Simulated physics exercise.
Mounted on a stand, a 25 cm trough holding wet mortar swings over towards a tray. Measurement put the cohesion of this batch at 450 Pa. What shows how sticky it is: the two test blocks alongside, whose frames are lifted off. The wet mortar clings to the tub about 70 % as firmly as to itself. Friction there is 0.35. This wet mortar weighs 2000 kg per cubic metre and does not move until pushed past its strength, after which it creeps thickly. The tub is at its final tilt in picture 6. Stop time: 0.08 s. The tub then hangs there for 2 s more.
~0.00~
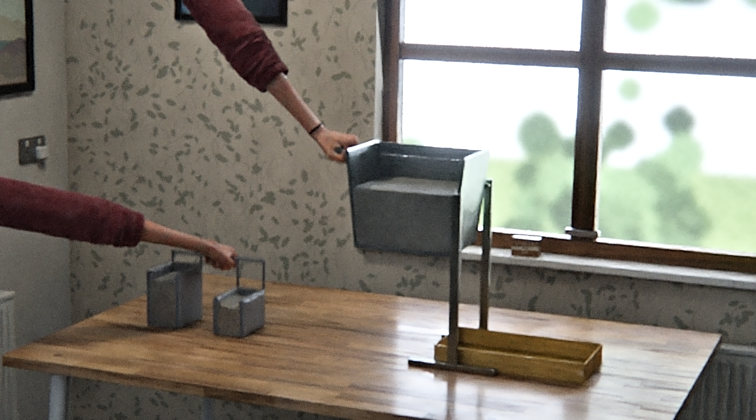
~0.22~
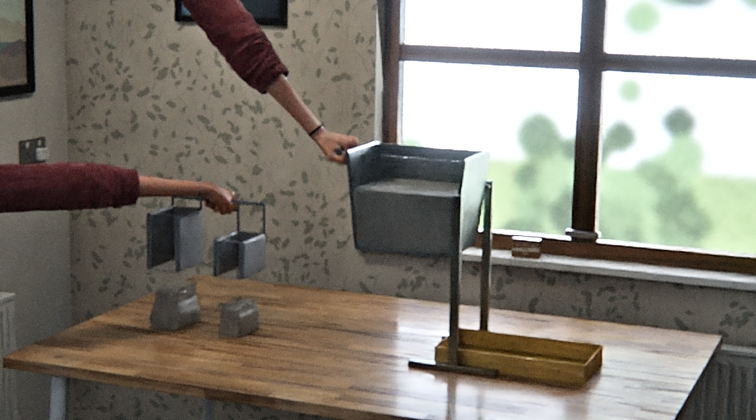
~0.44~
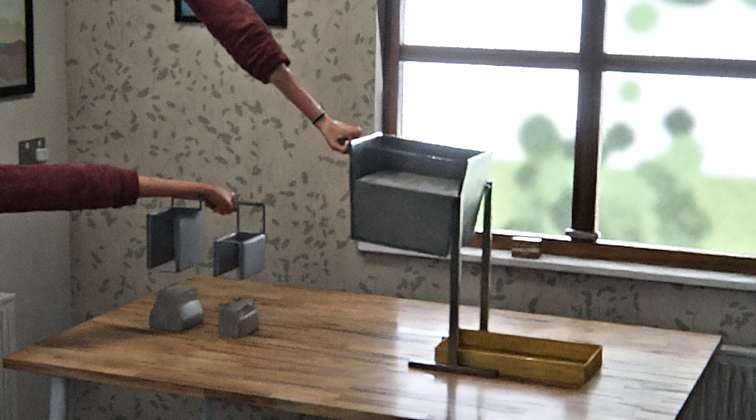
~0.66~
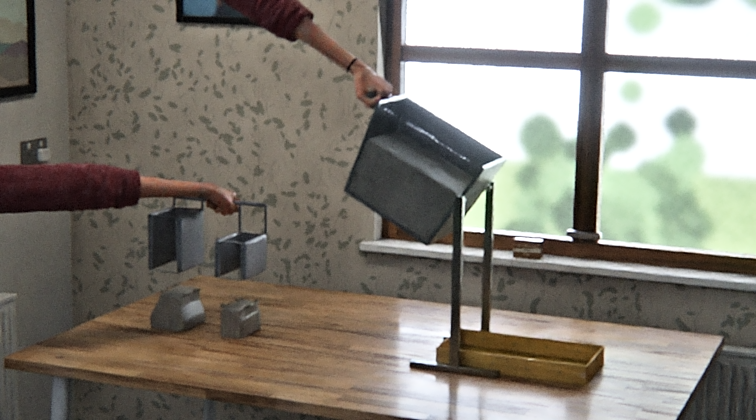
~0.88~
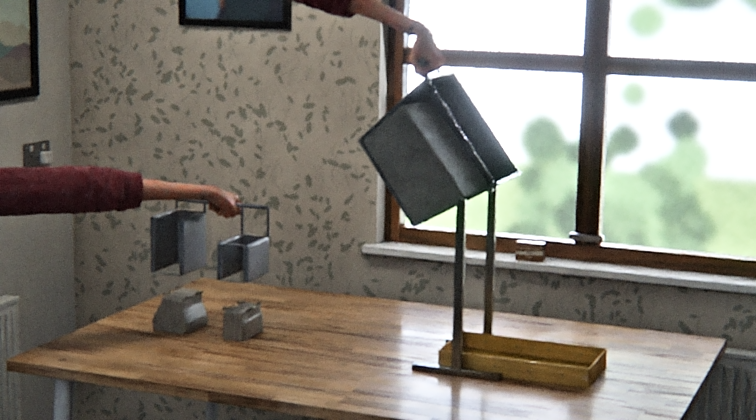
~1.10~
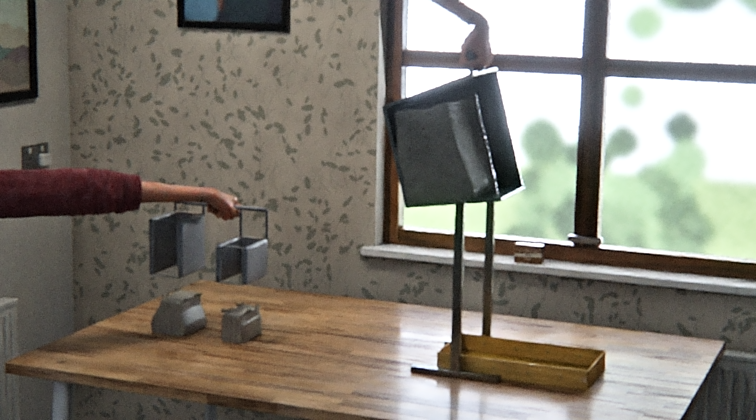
A person's left-hand arm lifted two small metal molds off grey blocks, which slumped slightly on the wooden table, then the other hand swung a large grey tub steeply up to the right on its stand.
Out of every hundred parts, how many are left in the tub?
Some 78 in every hundred.
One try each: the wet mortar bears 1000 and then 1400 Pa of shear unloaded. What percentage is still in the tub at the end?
First try roughly 100 per cent, second try roughly 100 per cent.
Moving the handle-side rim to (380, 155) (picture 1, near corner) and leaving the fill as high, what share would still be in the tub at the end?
I'd put it at close to 100 per cent.
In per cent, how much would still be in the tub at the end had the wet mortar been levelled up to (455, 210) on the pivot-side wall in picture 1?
Around 100 per cent.
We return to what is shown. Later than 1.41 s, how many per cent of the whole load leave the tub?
Roughly 12 percent of the load.
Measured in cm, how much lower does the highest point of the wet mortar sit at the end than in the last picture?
About 10 cm.
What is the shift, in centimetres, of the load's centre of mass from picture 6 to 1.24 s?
Something like 4 cm, give or take.
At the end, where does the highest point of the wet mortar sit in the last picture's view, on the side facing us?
I'd say it peaks at roughly (443, 144) in the last picture.
After 1.24 s, the tub is at 75 degrees and holds 100 %.
After 1.41 s, the tub is at 75 degrees and holds 90 %.
After 1.58 s, the tub is at 75 degrees and holds 82 %.
After 1.75 s, the tub is at 75 degrees and holds 79 %.
After 3.10 s, the tub is at 75 degrees and holds 78 %.
